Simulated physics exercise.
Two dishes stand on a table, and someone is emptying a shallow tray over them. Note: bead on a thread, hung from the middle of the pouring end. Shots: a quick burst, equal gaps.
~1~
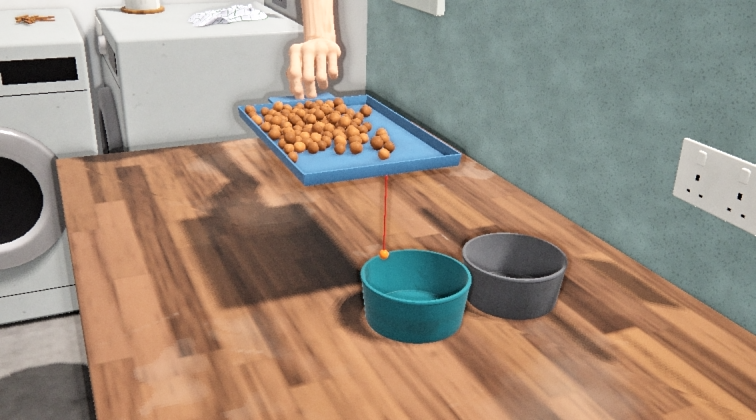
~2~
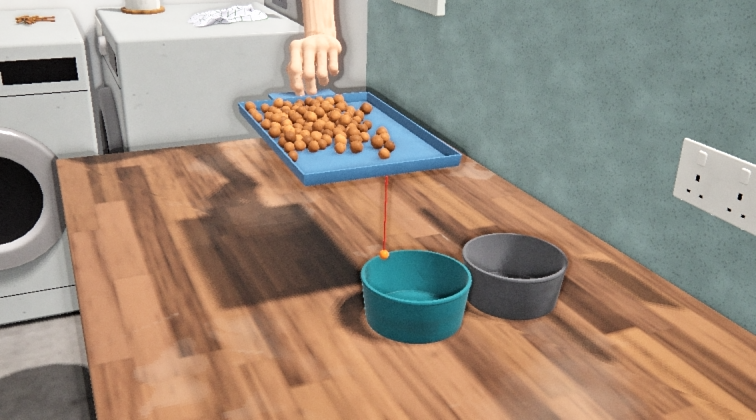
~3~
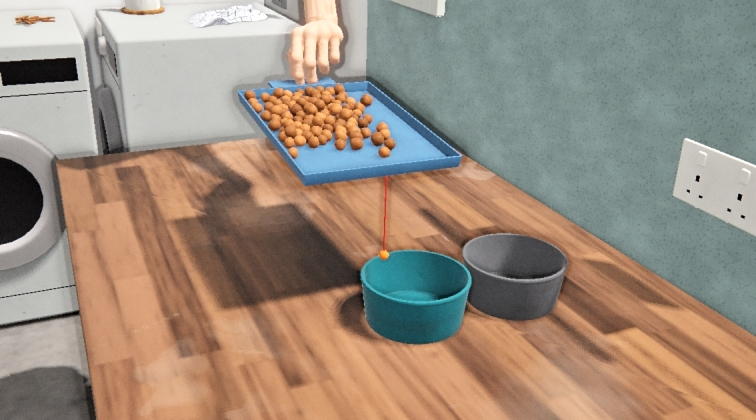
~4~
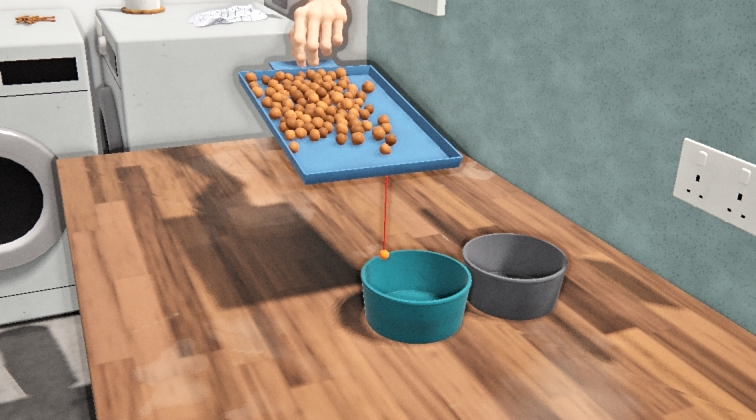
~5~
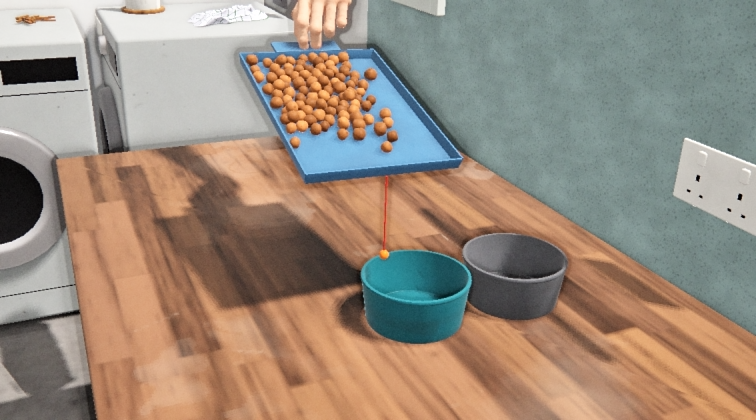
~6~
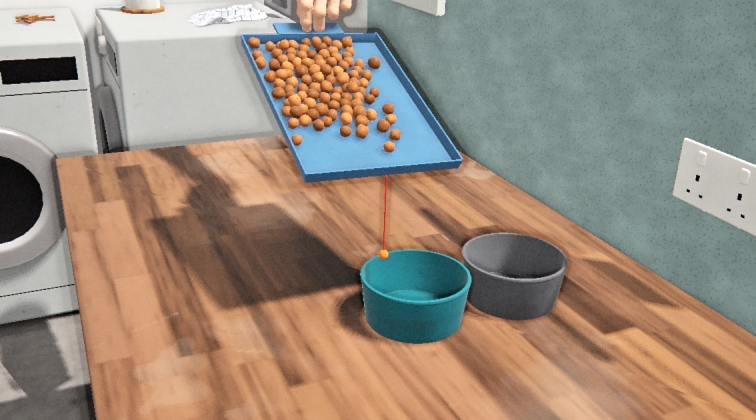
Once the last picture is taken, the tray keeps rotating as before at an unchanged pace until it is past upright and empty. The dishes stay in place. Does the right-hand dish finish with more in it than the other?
No.
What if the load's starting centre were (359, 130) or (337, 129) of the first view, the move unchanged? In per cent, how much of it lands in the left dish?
Near 50 and 50 percent respectively.
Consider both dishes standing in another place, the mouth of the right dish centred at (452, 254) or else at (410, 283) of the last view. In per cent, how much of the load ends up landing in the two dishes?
First case: Some 40 %; second case: Some 70 %.
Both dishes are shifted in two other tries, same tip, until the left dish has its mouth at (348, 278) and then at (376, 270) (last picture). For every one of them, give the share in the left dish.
Close to 20 in a hundred, then close to 20 in a hundred.
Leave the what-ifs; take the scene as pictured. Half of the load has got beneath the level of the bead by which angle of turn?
It sits at roughly 115°.
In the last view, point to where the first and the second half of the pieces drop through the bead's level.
Around (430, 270) and then (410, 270).
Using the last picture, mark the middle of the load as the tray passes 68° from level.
Centre estimate: (391, 152).
Soon after the last picture, tray tipped steeply; most on the tray; a stray few in the left dish; a stray few outside both; about a quarter in the air.
A little later, tray tipped past a quarter turn; about half on the tray; a small part in the left dish; a stray few in the right dish; about a quarter outside both; about a quarter in the air.
Later still, tray tipped past a quarter turn; about half in the left dish; a small part in the right dish; about a third outside both.
At rest, tray tipped past a quarter turn; about half in the left dish; a small part in the right dish; about a third outside both.
